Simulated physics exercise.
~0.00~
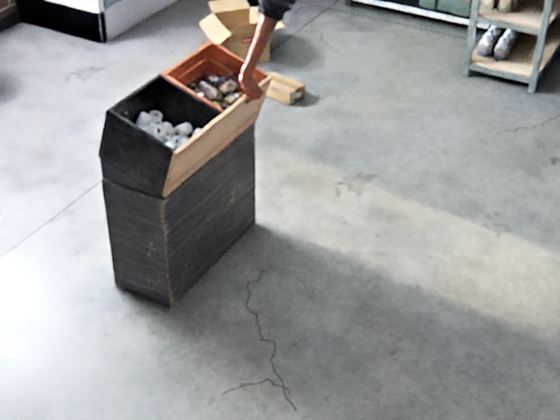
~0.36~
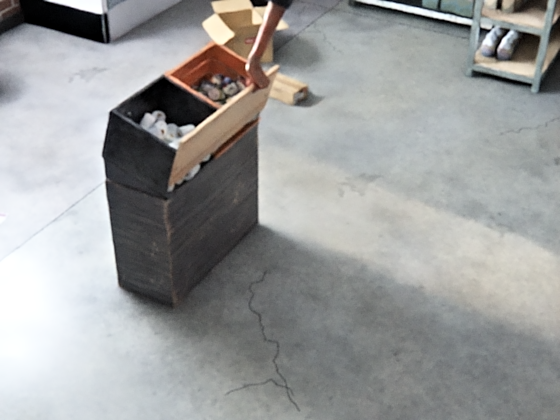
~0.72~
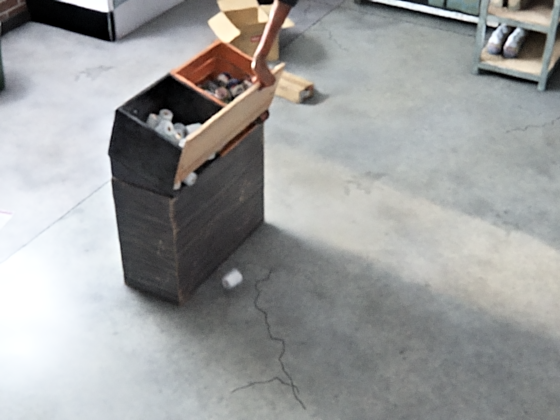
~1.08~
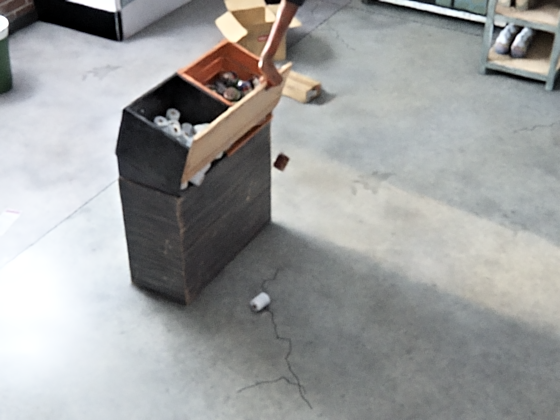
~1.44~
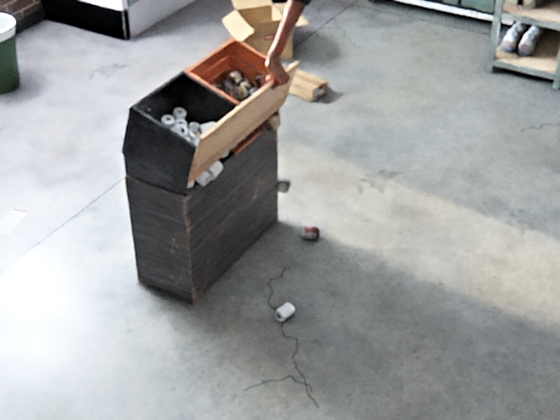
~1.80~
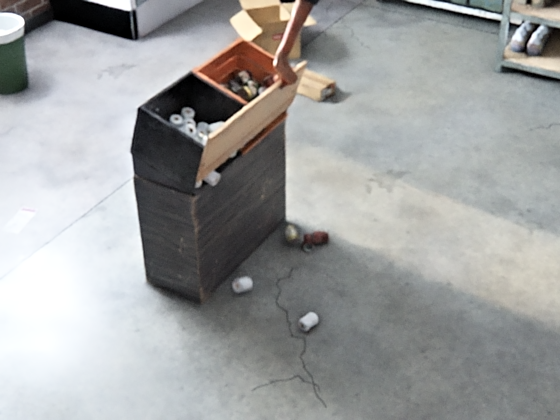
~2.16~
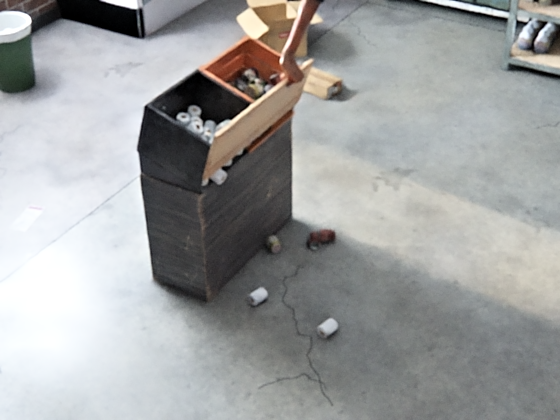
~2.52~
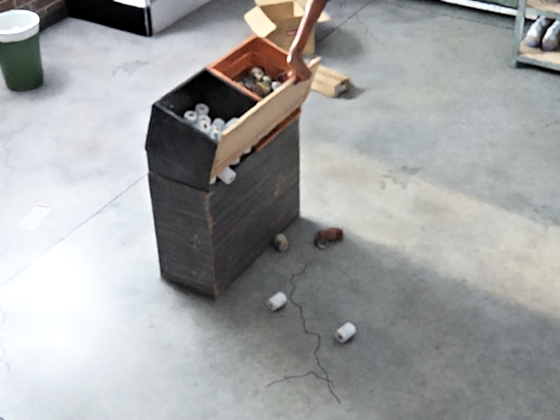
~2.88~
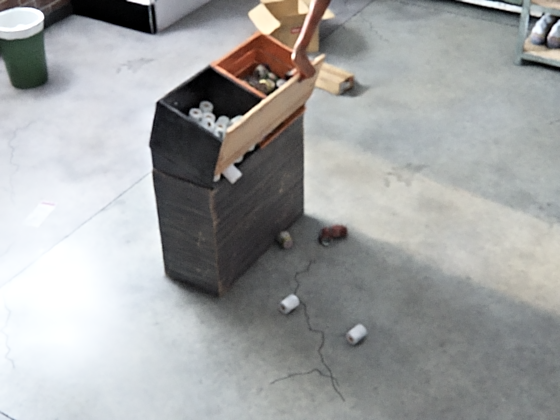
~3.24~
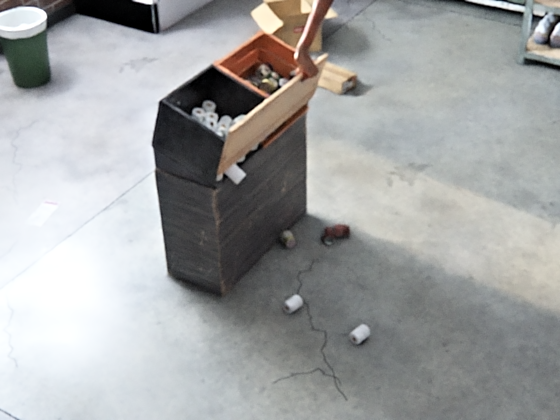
On a grey concrete floor with a long crack, seen from above as the view drifts slightly left, a dark stand holds a black bin of white rolls beside an orange bin of small cans. Cardboard lies behind, shoes sit on shelves at upper right, and a green tub comes into view at left. A hand at the wooden front board shifts it upward a little. A white roll drops to the floor, then a reddish can and another small can, and a second roll follows. The four pieces roll slightly and settle, most contents still in the bins.
